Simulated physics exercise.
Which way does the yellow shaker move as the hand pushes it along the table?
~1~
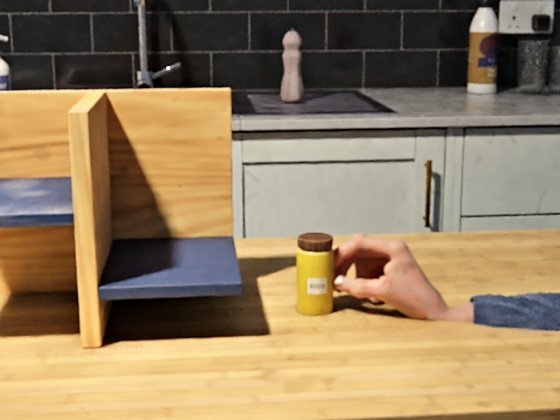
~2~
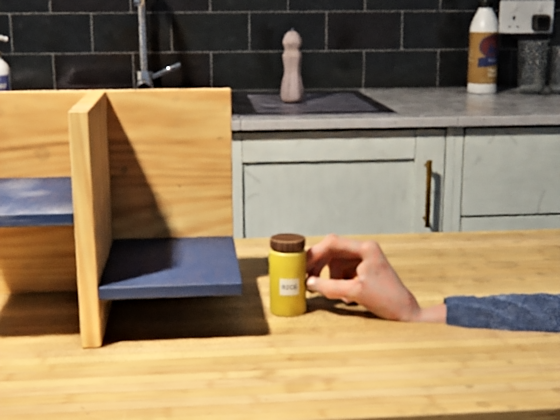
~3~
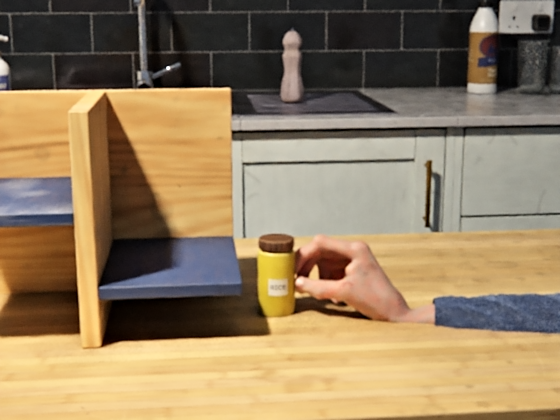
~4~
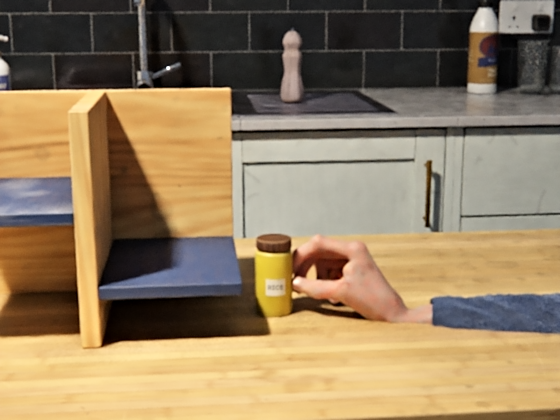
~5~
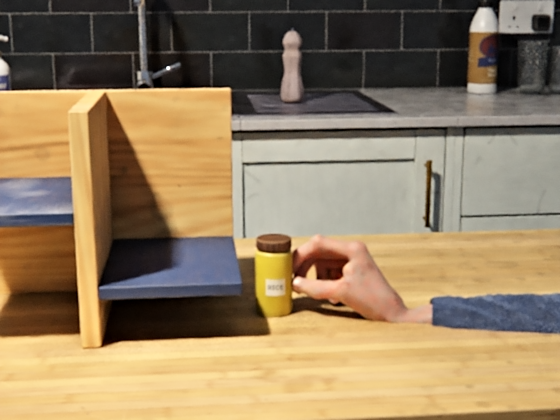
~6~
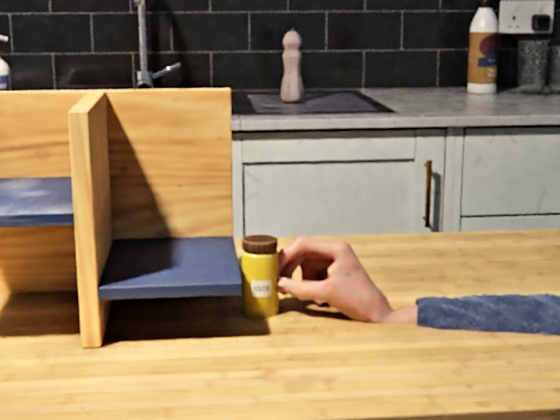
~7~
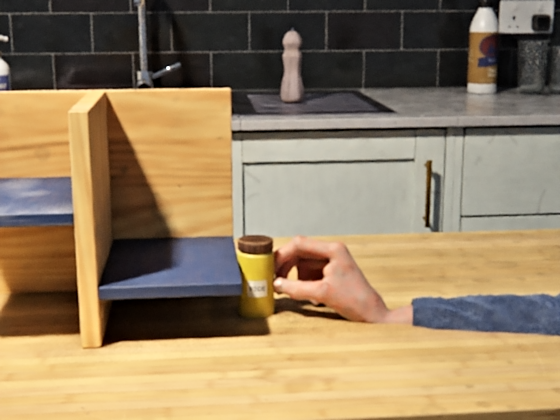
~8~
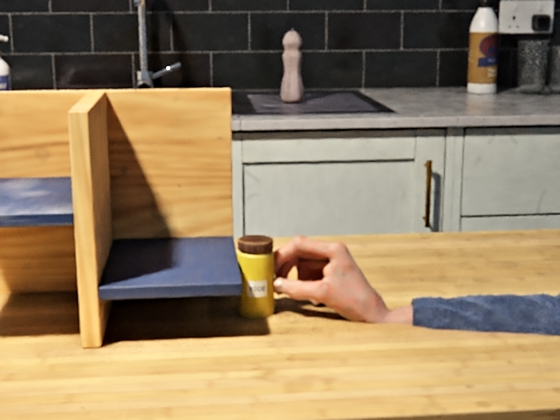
The yellow shaker moves to the left, towards the blue shelf.
